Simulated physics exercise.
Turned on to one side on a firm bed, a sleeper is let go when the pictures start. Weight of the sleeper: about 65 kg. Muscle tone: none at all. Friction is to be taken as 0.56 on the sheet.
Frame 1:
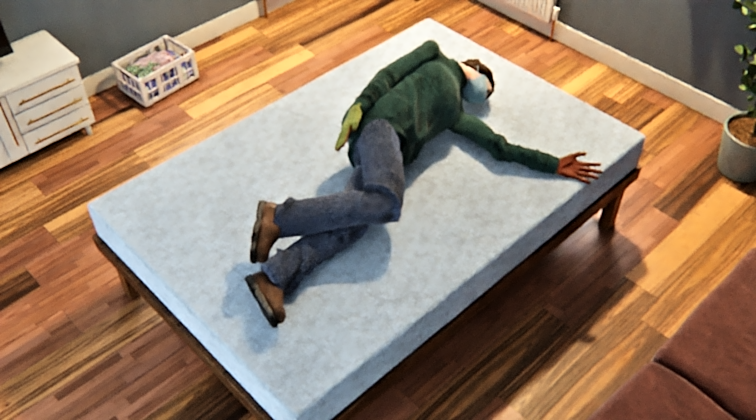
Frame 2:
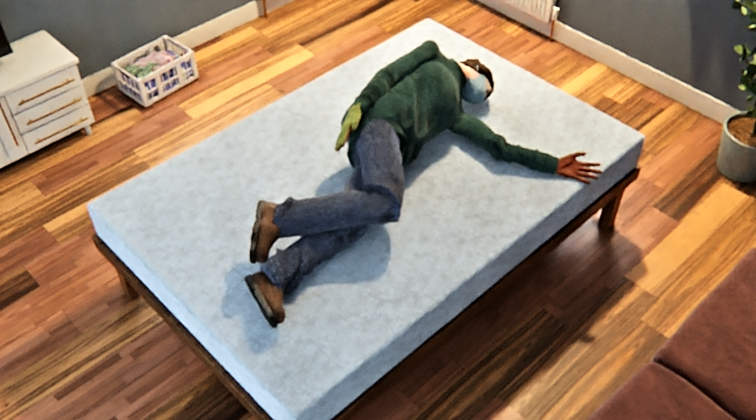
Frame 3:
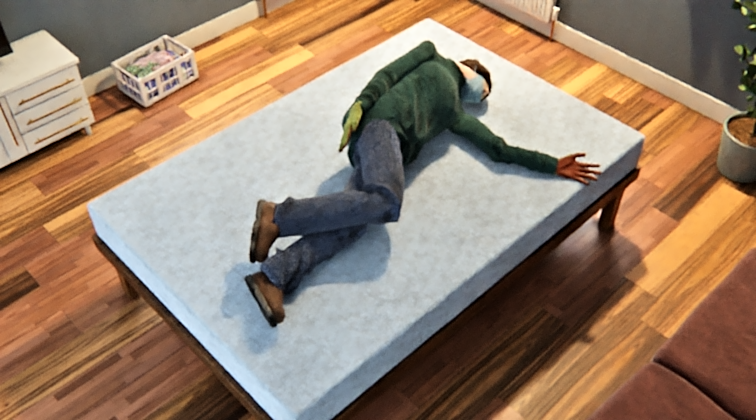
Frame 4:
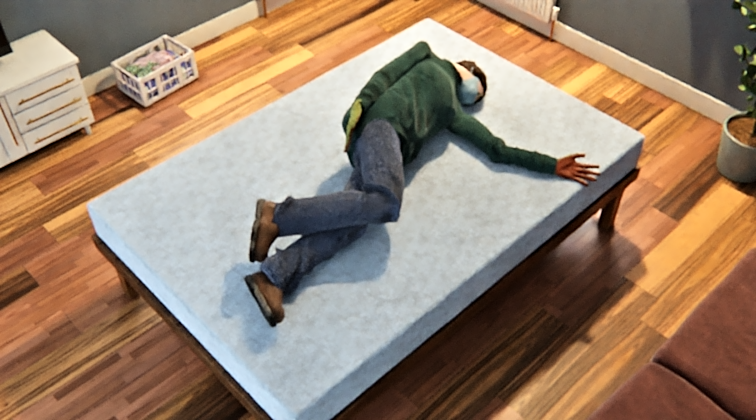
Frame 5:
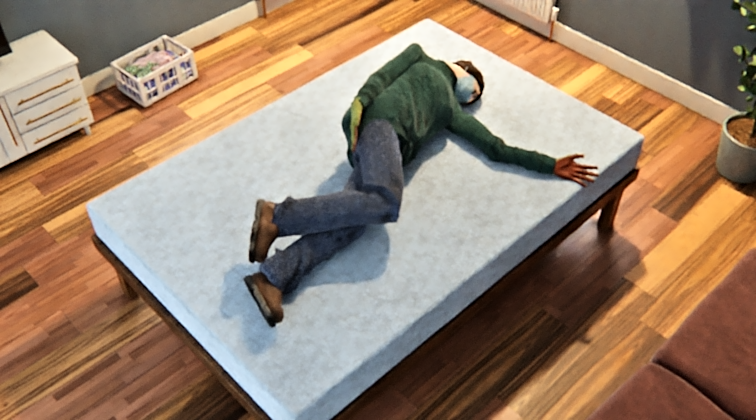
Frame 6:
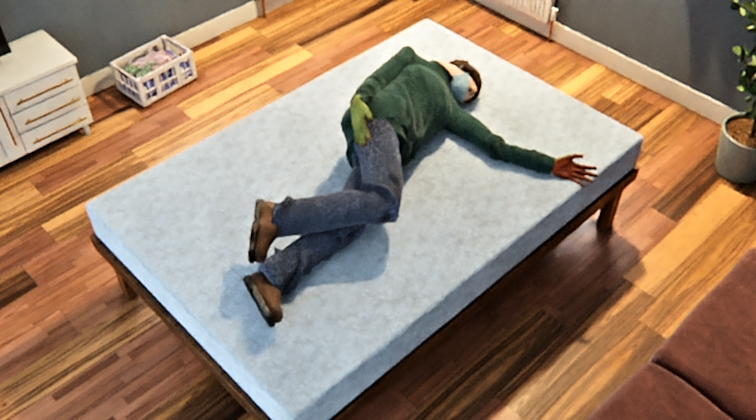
In the video, a person in a green sweater and jeans lies on one side on a pale blue mattress, one arm outstretched; the upper body rolls slightly backward and the gloved hand shifts near the hip while the legs stay still.
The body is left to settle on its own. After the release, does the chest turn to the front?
No, it turns back.
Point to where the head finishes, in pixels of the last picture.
I'd put it close to (431, 74) in the last view.
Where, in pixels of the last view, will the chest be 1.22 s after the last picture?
It would sit at about pixel (398, 94) then.
Then, 0.22 s after the last picture the chest is turned 30° from lying flat on the back, near (415, 90) in the last picture's view.
Then, 0.62 s after the last picture the chest is turned 5° from lying flat on the back, near (401, 94) in the last picture's view.
Then, 1.22 s after the last picture the chest is turned 0° from lying flat on the back, near (398, 94) in the last picture's view.
In the final state, chest sinks back.
